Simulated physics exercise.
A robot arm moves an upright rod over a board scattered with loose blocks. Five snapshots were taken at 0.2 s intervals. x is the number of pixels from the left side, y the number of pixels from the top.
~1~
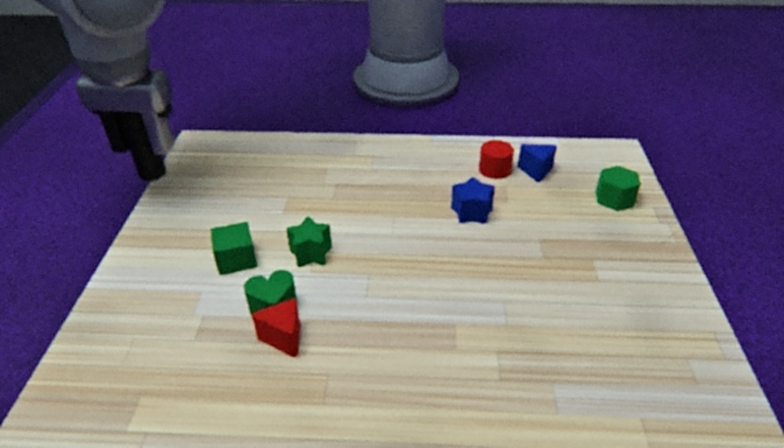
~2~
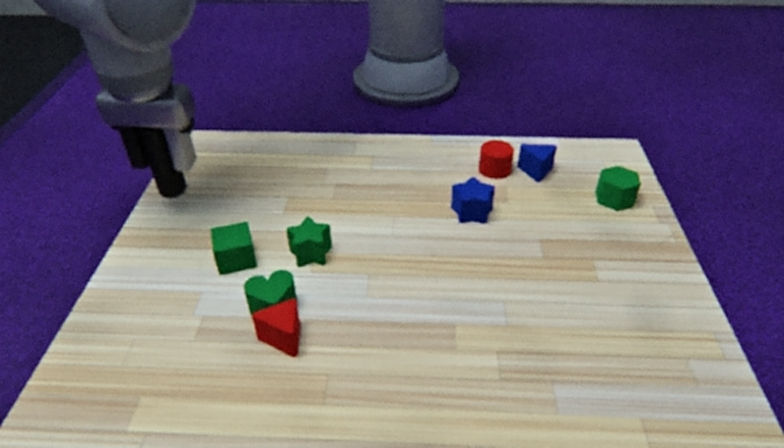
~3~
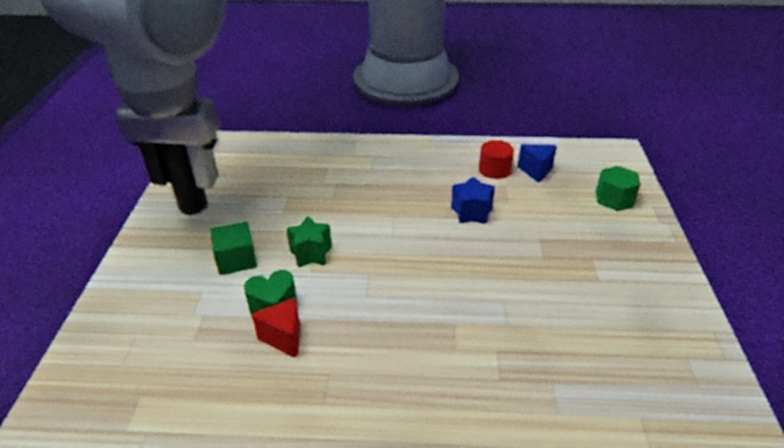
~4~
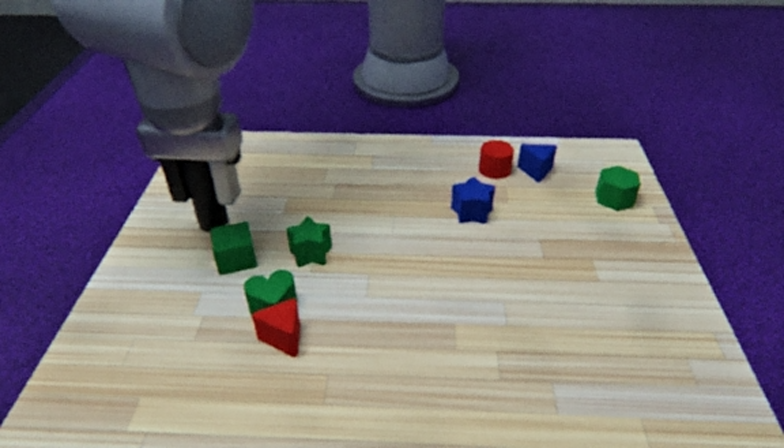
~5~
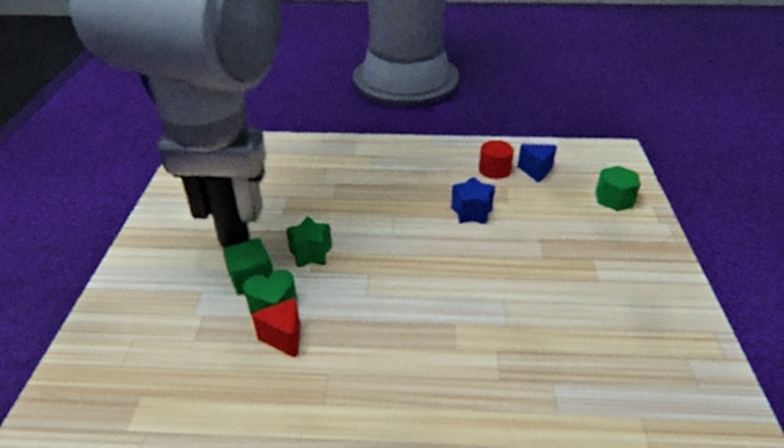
A grey robot arm with a dark rod reaches over a pale wooden board on purple cloth, seen from a fixed, raised view. A green square, star and heart and a red triangle sit left of centre, with a red cylinder, blue star, blue triangle and green hexagon toward the upper right. The rod moves right and nearer, then pushes the green square toward the heart.
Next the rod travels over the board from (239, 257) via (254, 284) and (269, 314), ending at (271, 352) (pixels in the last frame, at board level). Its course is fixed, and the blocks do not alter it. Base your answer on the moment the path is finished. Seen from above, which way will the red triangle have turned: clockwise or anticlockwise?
It is turned clockwise.
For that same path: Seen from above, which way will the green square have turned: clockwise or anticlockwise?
The turn is anti-clockwise.
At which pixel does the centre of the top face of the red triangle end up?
About (306, 376).
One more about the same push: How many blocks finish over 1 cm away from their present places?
The result: Three blocks or more.
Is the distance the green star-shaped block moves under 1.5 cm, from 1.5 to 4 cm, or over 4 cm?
Short: Under 1.5 cm.
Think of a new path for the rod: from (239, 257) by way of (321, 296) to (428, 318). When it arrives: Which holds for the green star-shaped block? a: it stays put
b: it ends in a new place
My answer is option a.
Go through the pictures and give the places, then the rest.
Rod tip (153, 175); block tops, green square (231, 236); green heart block (270, 285); red triangle (279, 315); green star-shaped block (308, 230), in the first picture.
Rod (174, 191); blocks unchanged, in the second picture.
Rod (194, 208); blocks unchanged, in the third picture.
Rod (215, 225); blocks unchanged, in the fourth picture.
Rod (235, 241); green square (246, 254); green heart block (270, 285); red triangle (279, 315); green star-shaped block (308, 230), in the fifth picture.
On the path given first. One third of the way, rod (251, 268); green square (265, 282); green heart block (289, 304), turned 15° anticlockwise; red triangle (292, 333), turned 40° clockwise.
Two thirds of the way, rod (266, 299); green square (287, 312), turned 20° anticlockwise; green heart block (321, 329), turned 30° anticlockwise; red triangle (303, 359), turned 45° clockwise.
At the end, rod (268, 336); green square (303, 340), turned 50° anticlockwise; green heart block (347, 341), turned 55° anticlockwise; red triangle (306, 376), turned 40° clockwise; green star-shaped block in place.
